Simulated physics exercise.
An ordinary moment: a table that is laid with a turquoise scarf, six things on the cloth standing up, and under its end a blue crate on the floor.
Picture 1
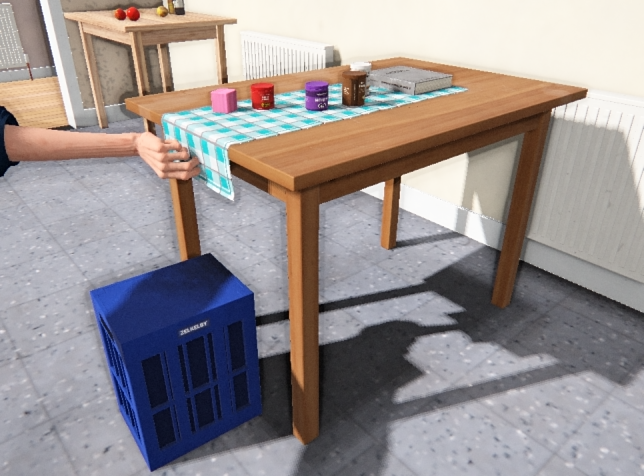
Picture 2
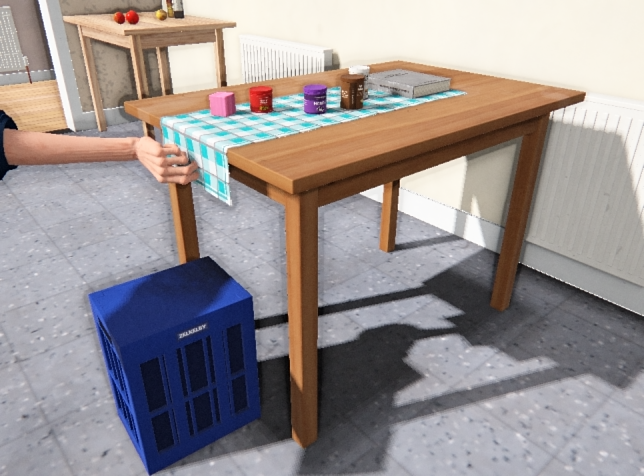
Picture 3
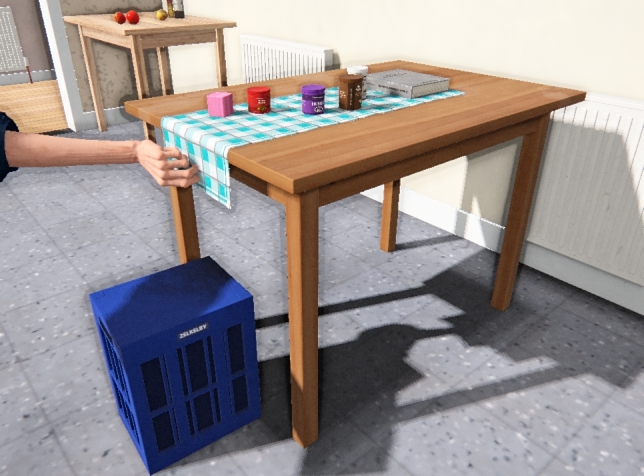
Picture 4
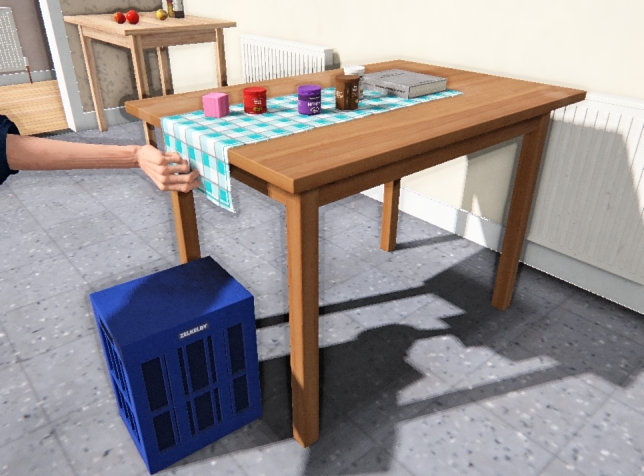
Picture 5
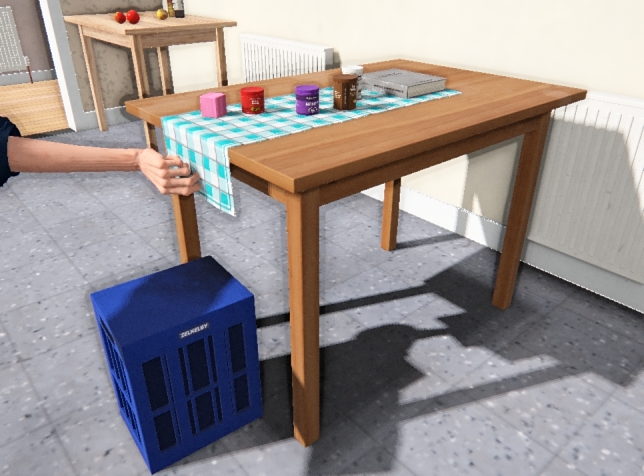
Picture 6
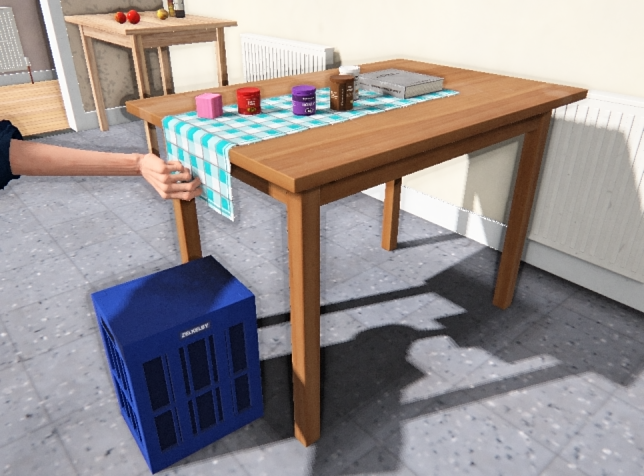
On a wooden table, a hand slowly pulling a turquoise checked cloth over the near-left edge, small pots and pink cube shifting left with it.
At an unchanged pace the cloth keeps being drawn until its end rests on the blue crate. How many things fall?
The tally of dropped things is two.
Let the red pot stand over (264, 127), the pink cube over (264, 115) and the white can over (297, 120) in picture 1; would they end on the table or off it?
Outcome: Red pot is gone; pink cube is gone; white can is gone.
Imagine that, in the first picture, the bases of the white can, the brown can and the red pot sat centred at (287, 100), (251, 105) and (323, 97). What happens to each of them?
The white can stays put; the brown can ends up off; the red pot stays put.
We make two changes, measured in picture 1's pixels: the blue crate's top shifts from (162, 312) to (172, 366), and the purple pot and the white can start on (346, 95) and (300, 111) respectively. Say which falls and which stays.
The purple pot stays aboard, and the white can does not stay aboard.
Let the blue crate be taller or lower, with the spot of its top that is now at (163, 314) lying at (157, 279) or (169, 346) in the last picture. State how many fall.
First case 1, second case 3.
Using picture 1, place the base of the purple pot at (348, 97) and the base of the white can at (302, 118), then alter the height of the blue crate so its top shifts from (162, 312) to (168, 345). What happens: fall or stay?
The purple pot stays aboard; the white can is lost.
Early on, hem near (205, 253); pink cube gone.
Midway, hem on the crate; pink cube and red pot gone.
Finally, hem on the crate; pink cube and red pot gone. The table loses two.
